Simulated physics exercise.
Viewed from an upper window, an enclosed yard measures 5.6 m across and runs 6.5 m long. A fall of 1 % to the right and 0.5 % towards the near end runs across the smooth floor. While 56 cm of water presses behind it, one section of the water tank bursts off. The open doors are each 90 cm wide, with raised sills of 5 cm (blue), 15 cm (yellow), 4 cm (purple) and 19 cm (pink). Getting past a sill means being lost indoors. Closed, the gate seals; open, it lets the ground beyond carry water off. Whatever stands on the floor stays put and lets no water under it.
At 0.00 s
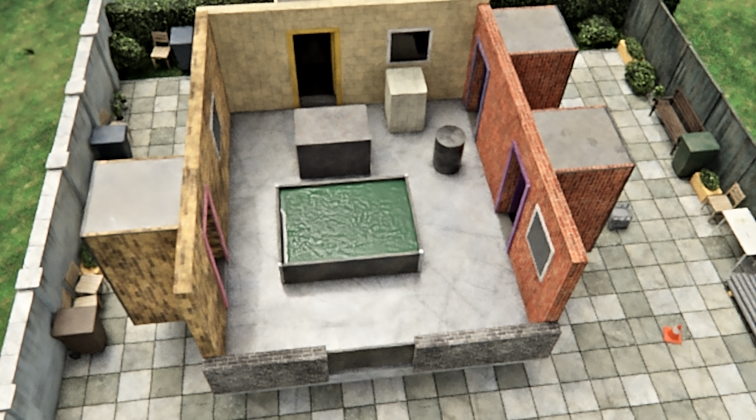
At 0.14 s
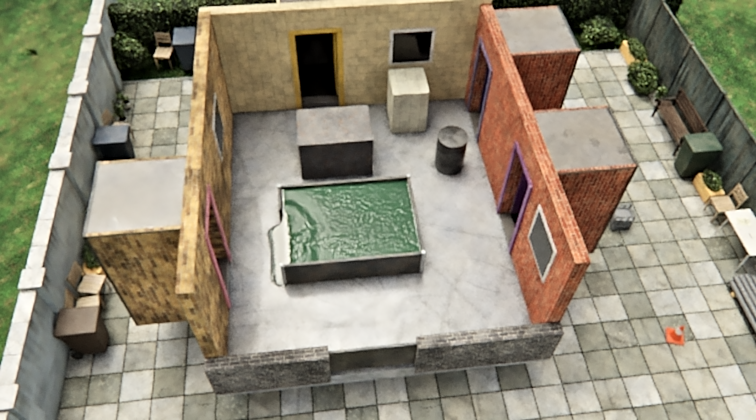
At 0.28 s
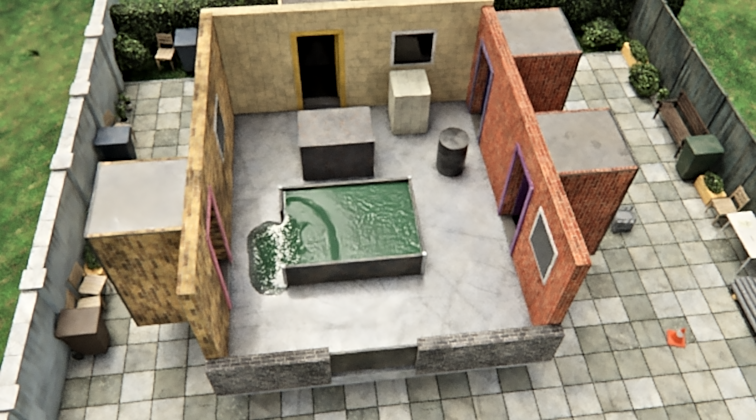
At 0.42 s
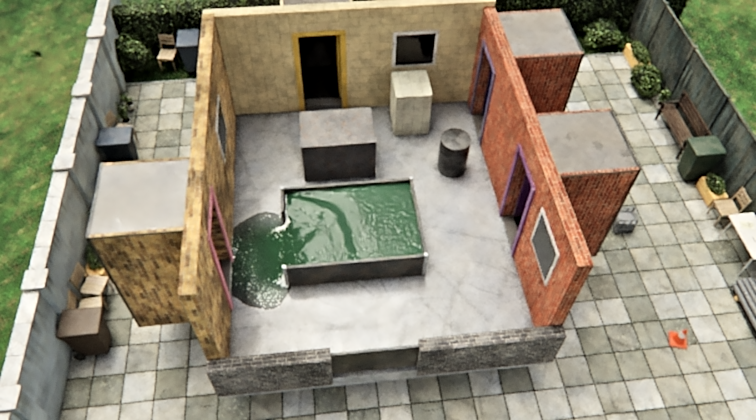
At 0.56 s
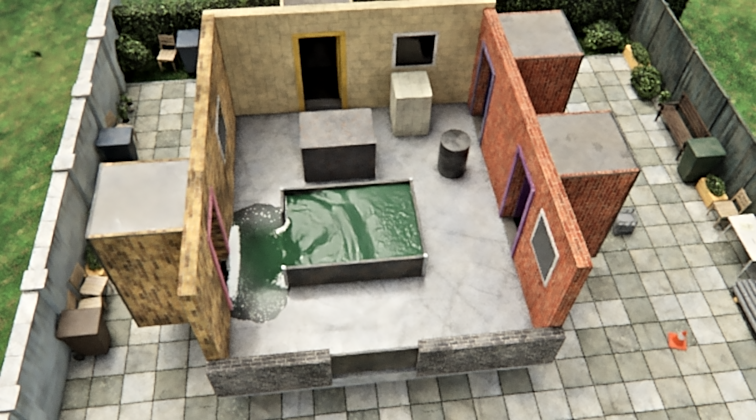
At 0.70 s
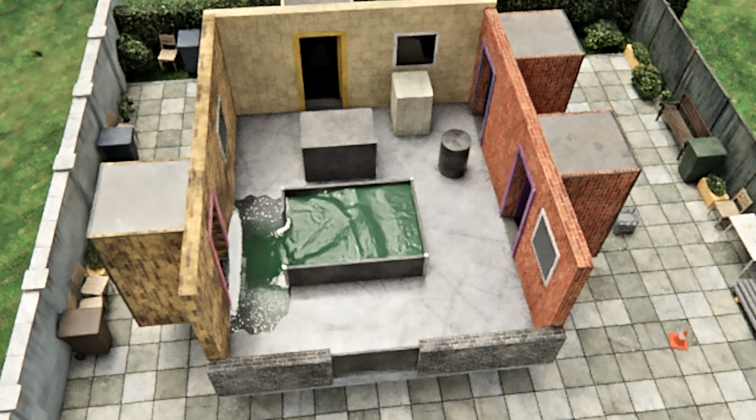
Green water pours from the left side of the tank and spreads across the grey floor.
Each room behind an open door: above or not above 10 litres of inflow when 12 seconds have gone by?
Outcome: At the blue door the water let in will surpass the limit; at the yellow door the water let in will remain short of the limit; at the purple door the water let in will surpass the limit; at the pink door the water let in will surpass the limit.
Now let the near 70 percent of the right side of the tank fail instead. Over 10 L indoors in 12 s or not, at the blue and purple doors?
Blue: Beyond limit; purple: Beyond limit.
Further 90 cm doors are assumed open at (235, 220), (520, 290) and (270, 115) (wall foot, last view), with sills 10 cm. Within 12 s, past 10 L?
Door 1: Higher; door 2: Higher; door 3: Higher.
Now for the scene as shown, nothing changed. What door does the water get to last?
That's the blue door.
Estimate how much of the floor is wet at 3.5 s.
Around 55 per cent.
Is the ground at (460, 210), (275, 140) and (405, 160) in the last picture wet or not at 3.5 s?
Untouched, submerged, untouched.
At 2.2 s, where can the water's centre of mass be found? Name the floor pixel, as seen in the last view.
The water is centred near (317, 249).
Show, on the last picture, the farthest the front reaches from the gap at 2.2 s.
(237, 116).
After 1.4 s water covers 15 % of the floor and is deepest (39 cm) near (233, 271); blue door not reached, yellow door not reached, purple door not reached, pink door 37 cm at the sill, 45 L in.
After 2.2 s water covers 30 % of the floor and is deepest (38 cm) near (233, 271); blue door not reached, yellow door not reached, purple door not reached, pink door 36 cm at the sill, 123 L in.
After 3.5 s water covers 55 % of the floor and is deepest (30 cm) near (230, 376); blue door not reached, yellow door 12 cm at the sill, 0 L in, purple door not reached, pink door 25 cm at the sill, 197 L in.
After 7.0 s water covers 90 % of the floor and is deepest (16 cm) near (230, 376); blue door 4 cm at the sill, 0 L in, yellow door 7 cm at the sill, 0 L in, purple door 7 cm at the sill, 12 L in, pink door 12 cm at the sill, 207 L in.
After 12.0 s water covers 100 % of the floor and is deepest (14 cm) near (478, 135); blue door 12 cm at the sill, 36 L in, yellow door 6 cm at the sill, 0 L in, purple door 10 cm at the sill, 59 L in, pink door 6 cm at the sill, 207 L in.
